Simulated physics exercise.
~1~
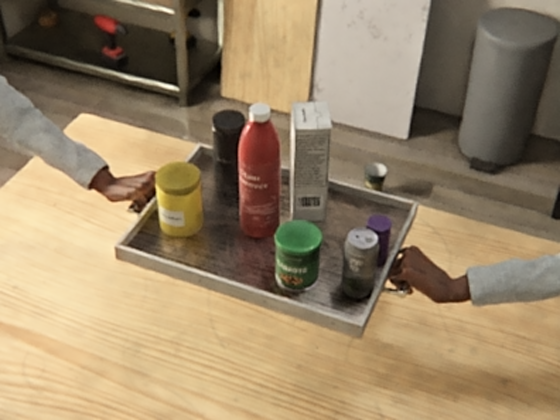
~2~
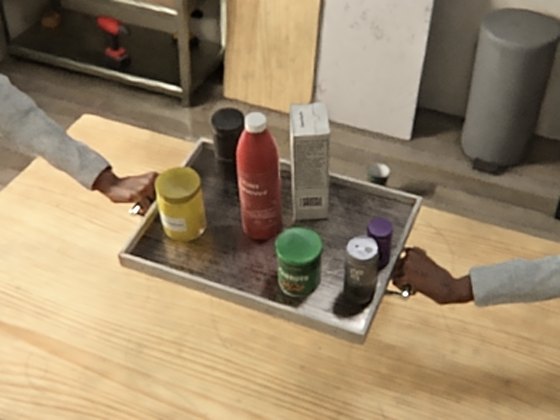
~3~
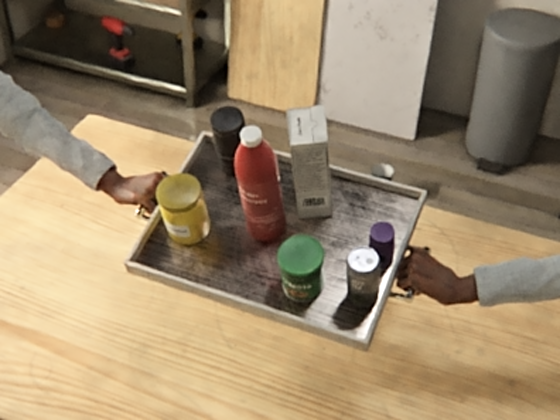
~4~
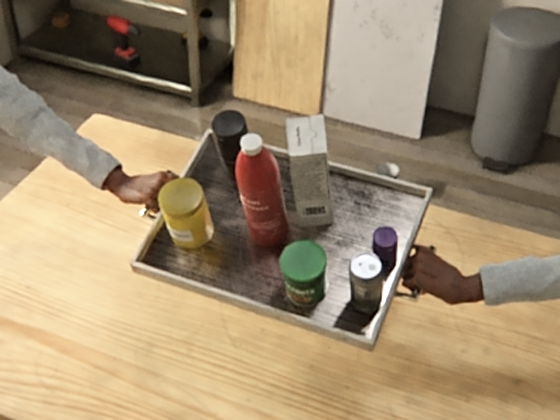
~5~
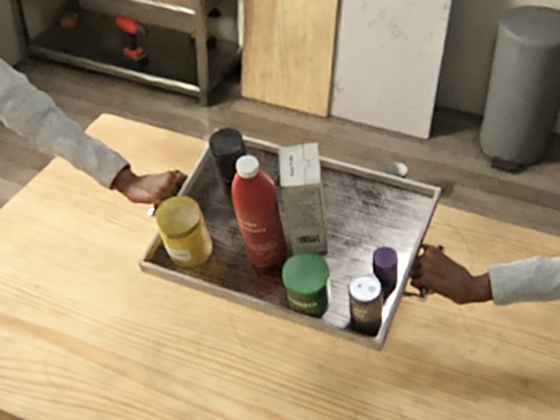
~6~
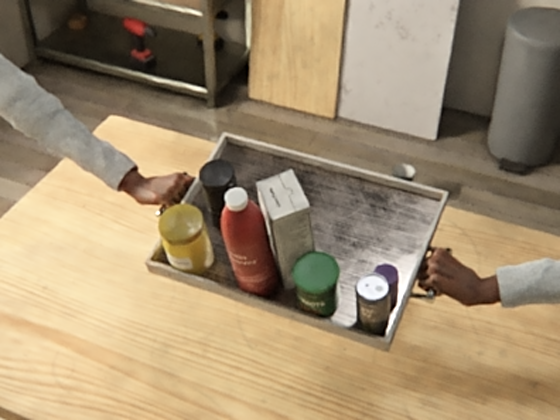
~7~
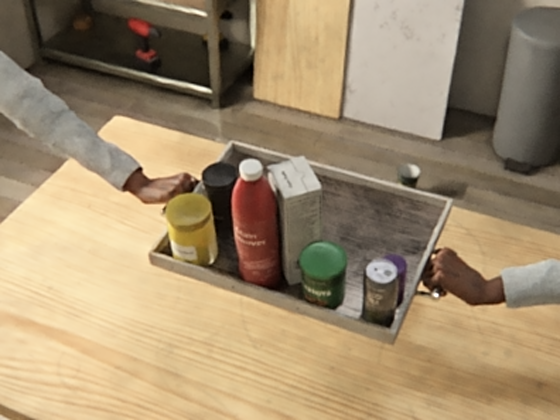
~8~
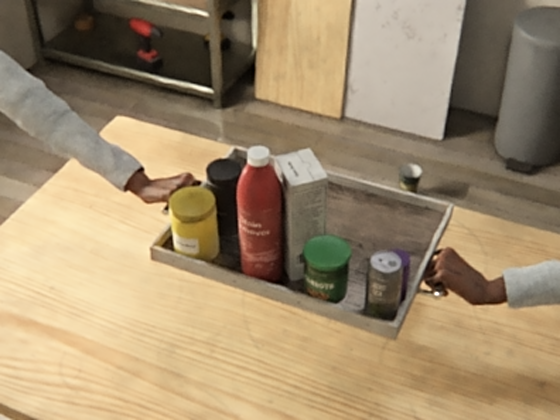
Hands tilting a tray toward the viewer, the red bottle, white carton and black jar sliding to its near edge, then levelling it.
